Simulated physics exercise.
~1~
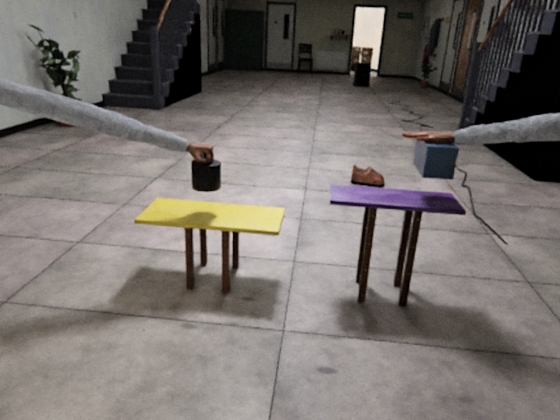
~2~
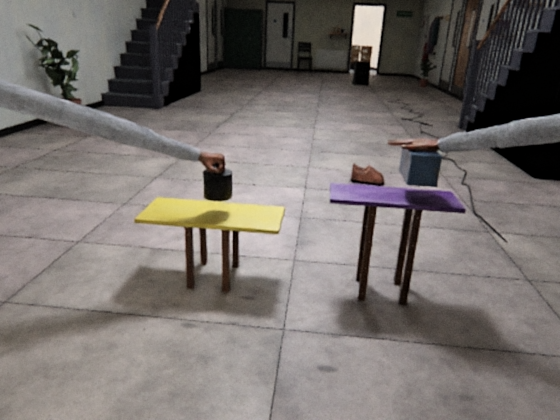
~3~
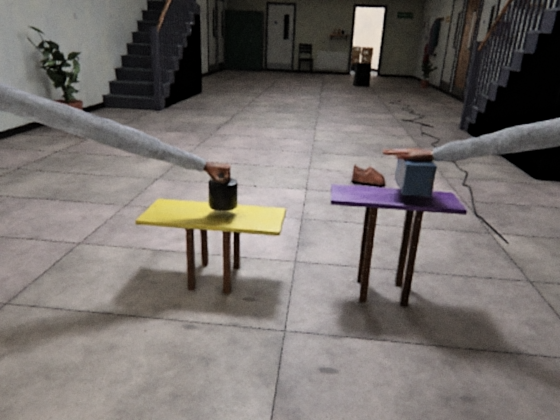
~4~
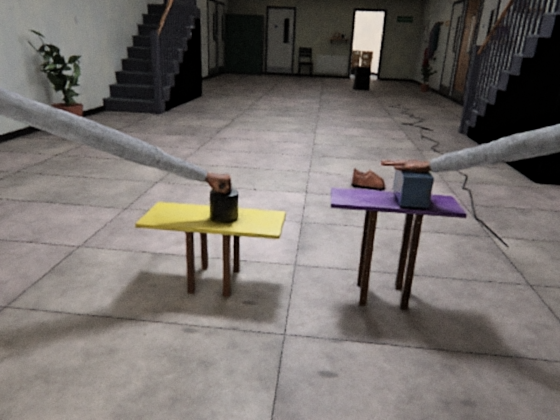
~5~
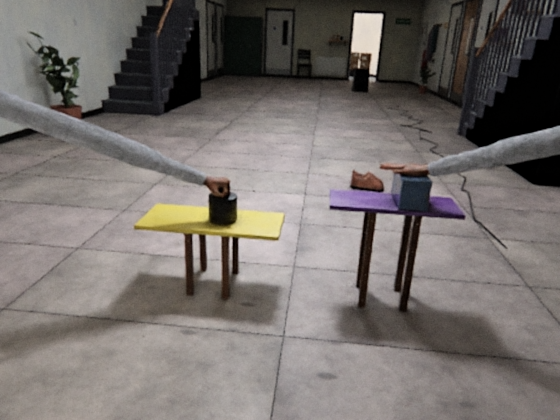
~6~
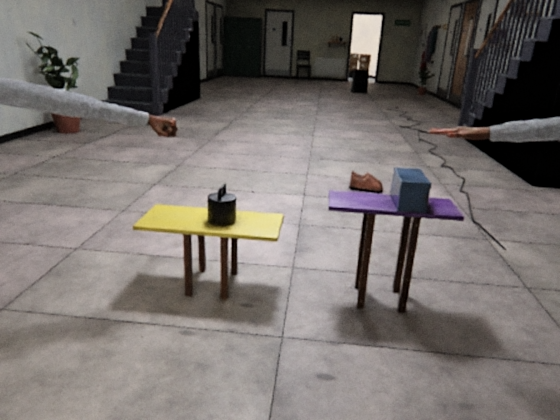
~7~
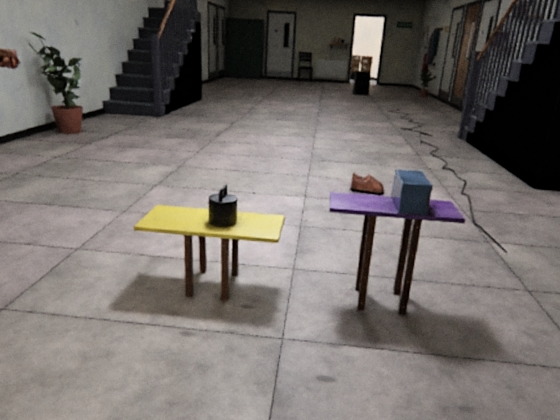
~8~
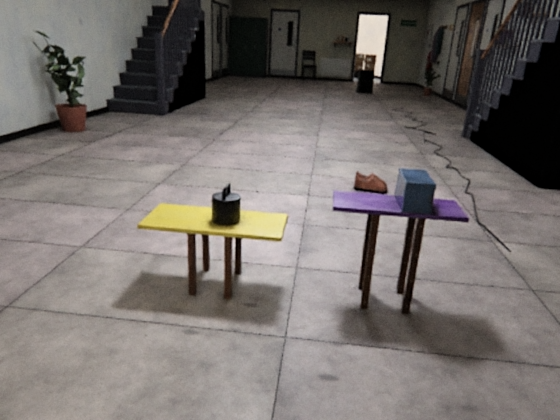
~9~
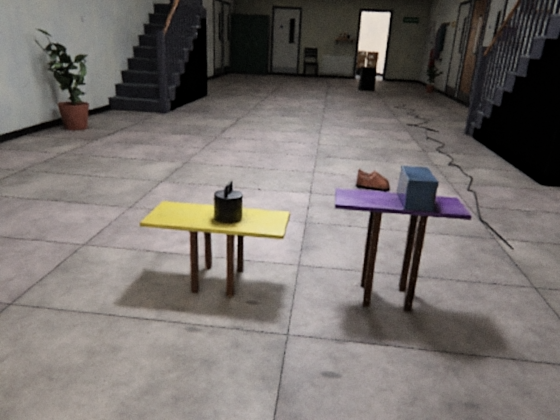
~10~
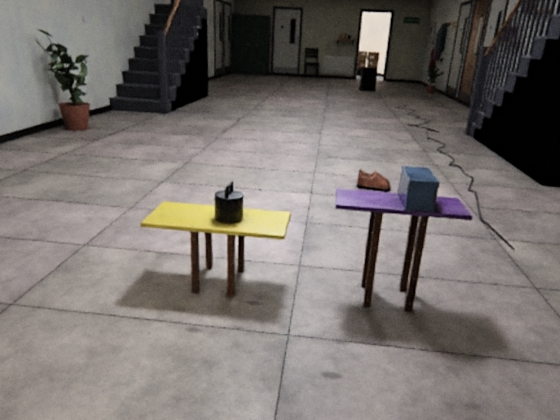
In a wide hall with stairs on both sides, two hands lower a black cylinder onto a yellow table and a blue-gray block onto a purple stand beside a brown shoe, then let go and withdraw, and both pieces of furniture stay standing with the objects on top.
